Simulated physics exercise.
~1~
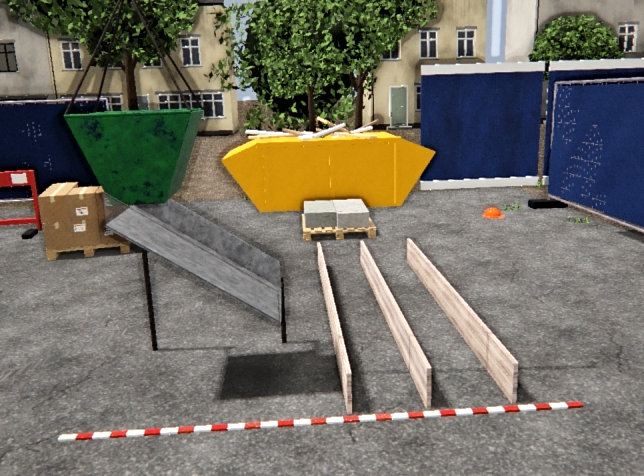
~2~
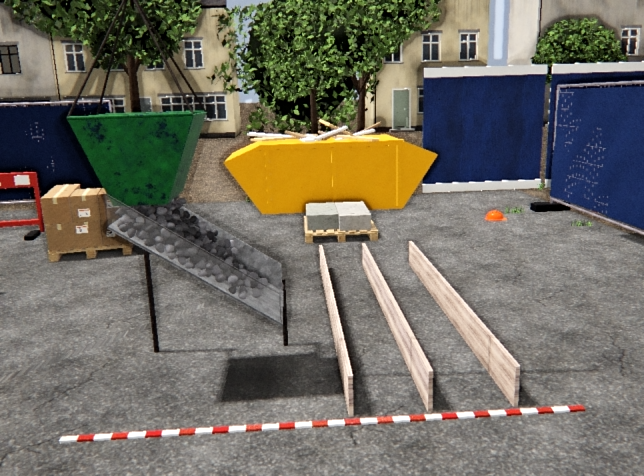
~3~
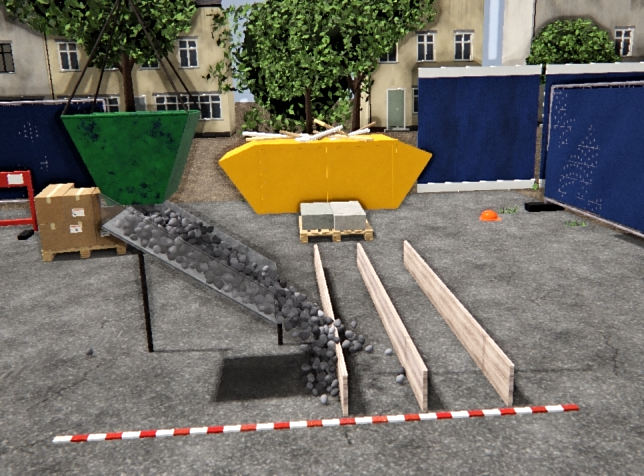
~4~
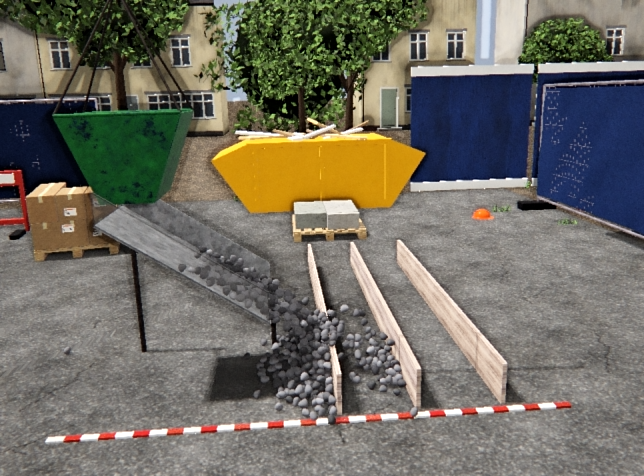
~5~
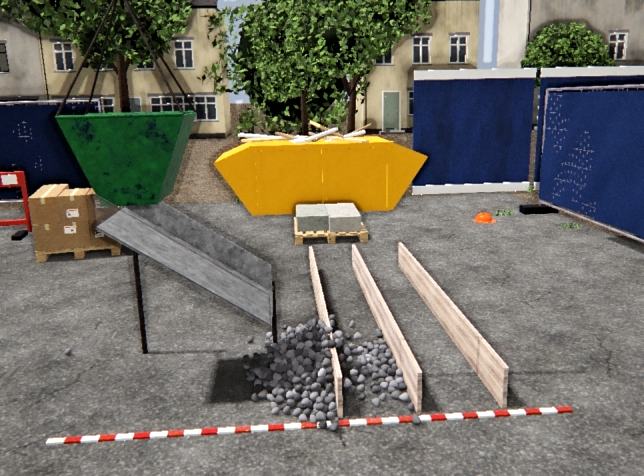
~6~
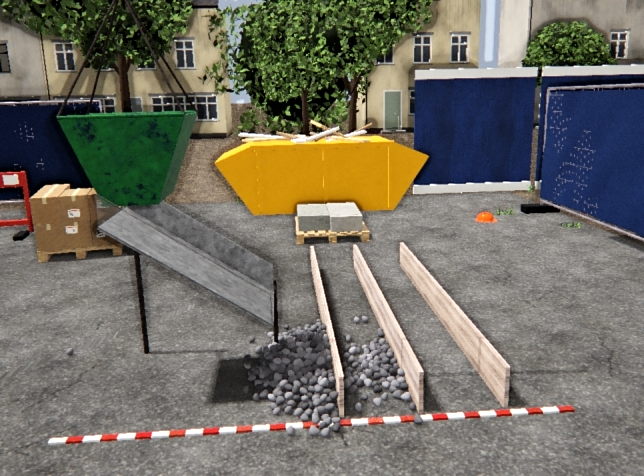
Grey stones pouring from a hanging green skip, sliding down a steel chute and settling mostly left of the upright wooden planks.
